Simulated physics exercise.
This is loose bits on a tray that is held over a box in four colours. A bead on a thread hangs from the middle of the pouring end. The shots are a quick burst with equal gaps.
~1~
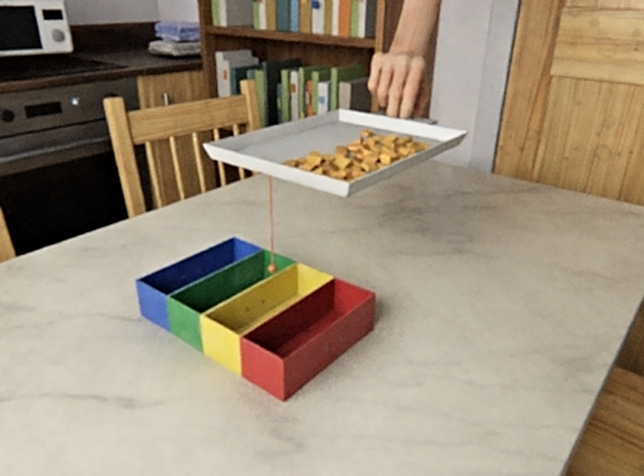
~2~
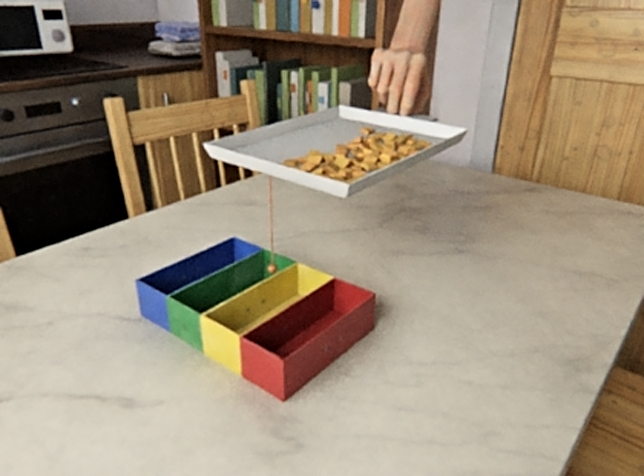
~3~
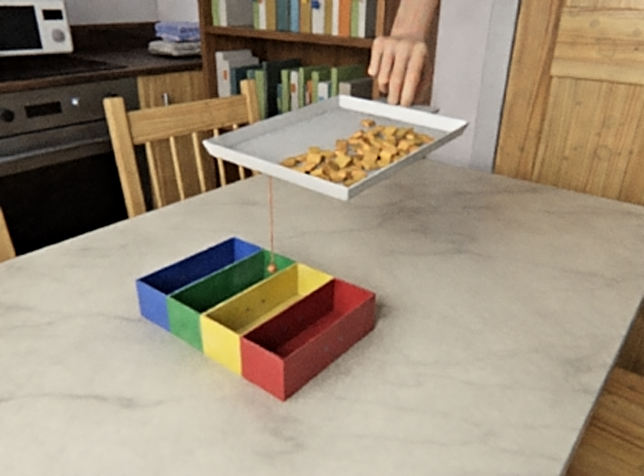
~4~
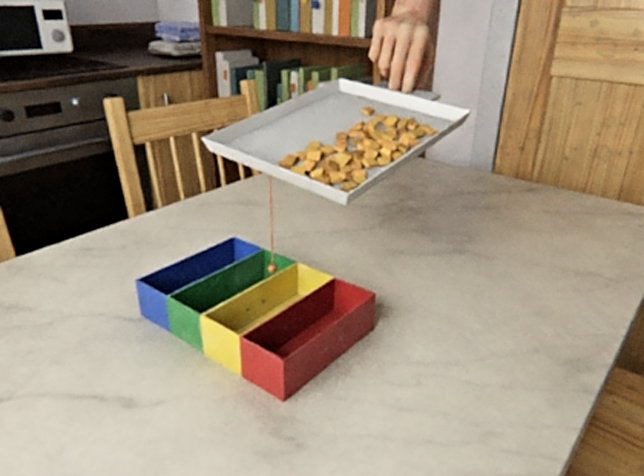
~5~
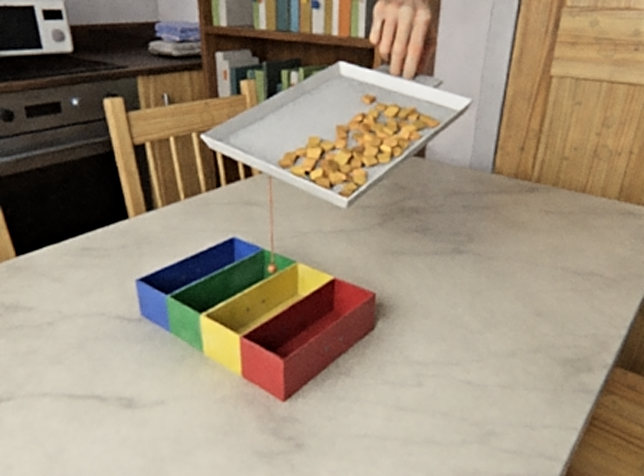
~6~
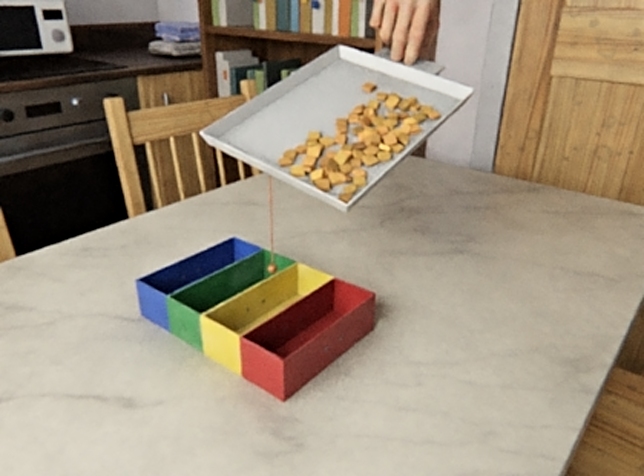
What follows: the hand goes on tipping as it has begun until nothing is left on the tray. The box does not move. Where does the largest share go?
Fullest: The red cell.
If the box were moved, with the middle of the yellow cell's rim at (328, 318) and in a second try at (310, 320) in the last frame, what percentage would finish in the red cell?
The first gives 20 %, the second 30 %.
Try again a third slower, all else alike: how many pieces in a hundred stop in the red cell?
Roughly 70 in a hundred.
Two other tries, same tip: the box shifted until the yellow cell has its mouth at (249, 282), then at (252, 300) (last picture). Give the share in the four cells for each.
About 10 and 50 per cent.
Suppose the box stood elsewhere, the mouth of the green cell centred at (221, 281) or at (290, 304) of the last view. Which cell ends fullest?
In turn: The cell in red; the yellow one.
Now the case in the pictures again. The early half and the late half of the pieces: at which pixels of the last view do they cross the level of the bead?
The first part at (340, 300); the rest at (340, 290).
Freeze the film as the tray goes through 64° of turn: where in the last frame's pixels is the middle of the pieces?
Roughly at (353, 167).
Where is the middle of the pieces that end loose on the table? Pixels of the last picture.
Roughly at (359, 381).
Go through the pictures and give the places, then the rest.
The first frame shows corners of the pouring end (211, 144) and (347, 181), level; middle of the load (363, 157), cereal squares; bead on its thread (273, 269); blue cell (153, 302); green cell (185, 321); yellow cell (221, 342); red cell (262, 365).
The second frame shows corners of the pouring end (211, 143) and (347, 182), level; middle of the load (363, 156).
The third frame shows corners of the pouring end (210, 141) and (347, 185), tipped barely, lowest at the right corner; middle of the load (363, 152).
The fourth frame shows corners of the pouring end (209, 138) and (346, 190), tipped a little, lowest at the right corner; middle of the load (363, 147).
The fifth frame shows corners of the pouring end (208, 135) and (346, 195), tipped clearly, lowest at the right corner; middle of the load (371, 146).
The sixth frame shows corners of the pouring end (207, 132) and (346, 200), tipped clearly, lowest at the right corner; middle of the load (364, 137); blue cell (153, 302); green cell (185, 321); yellow cell (221, 342); red cell (262, 365).
Just after the last frame, tray tipped steeply; every one on the tray.
A moment on, tray tipped past a quarter turn; just a few on the tray; roughly half in the red cell; roughly half falling or outside the box.
Further on, tray tipped past a quarter turn; roughly two thirds in the red cell; roughly a third falling or outside the box.
When it is over, tray tipped past a quarter turn; roughly two thirds in the red cell; not one in the yellow cell; not one in the green cell; not one in the blue cell; roughly a third outside the box.
